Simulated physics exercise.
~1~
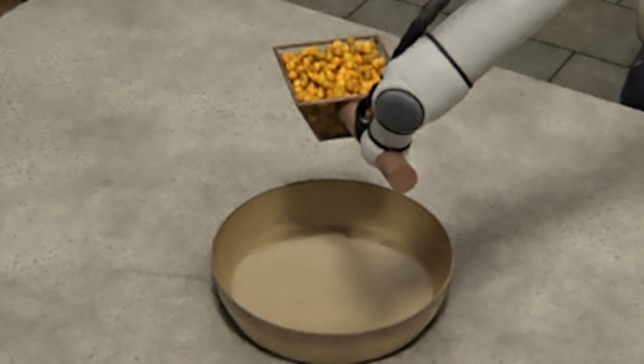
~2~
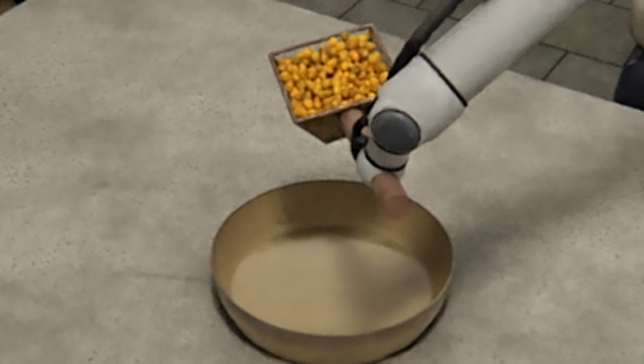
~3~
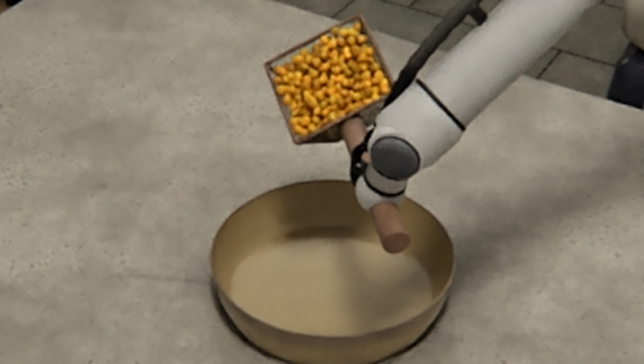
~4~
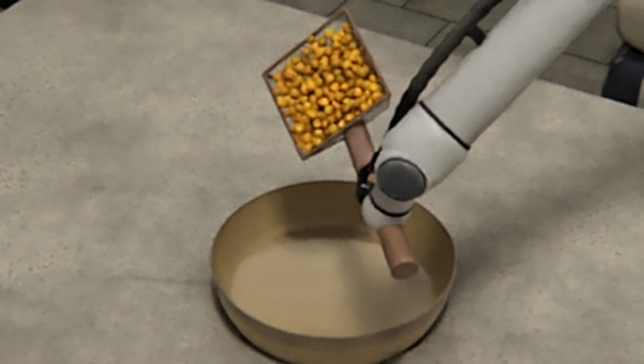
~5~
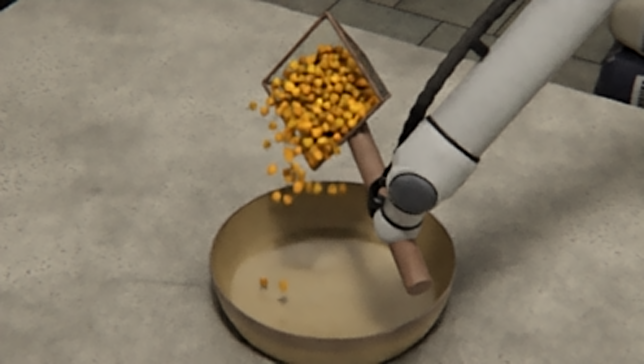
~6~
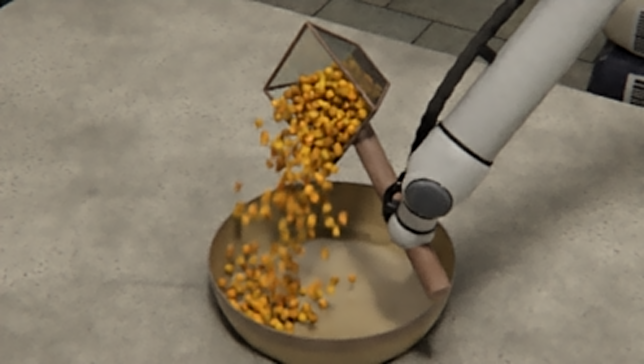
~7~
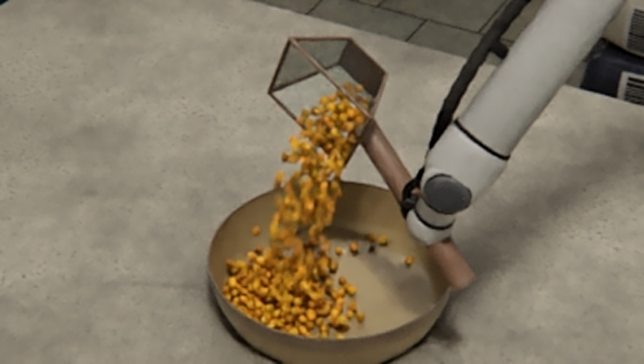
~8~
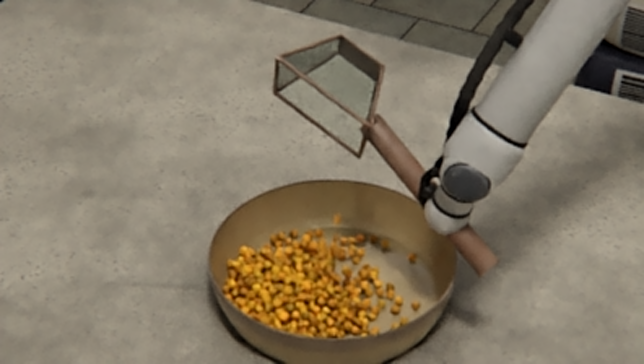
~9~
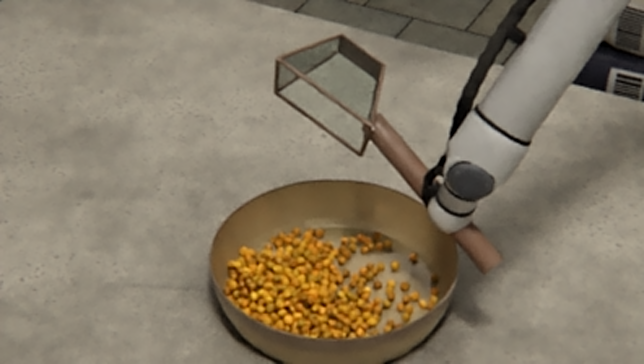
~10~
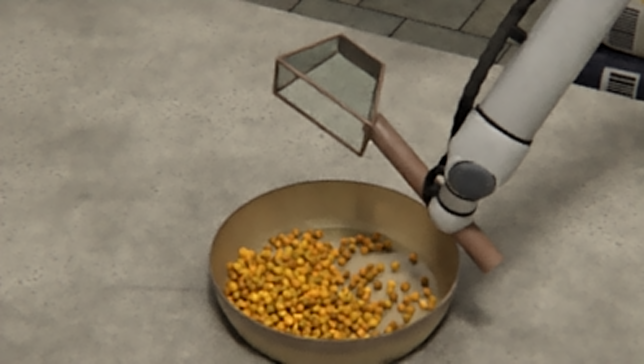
On a grey stone surface, a white robot arm tipping a scoop of maize kernels into a round pan, then holding it empty.
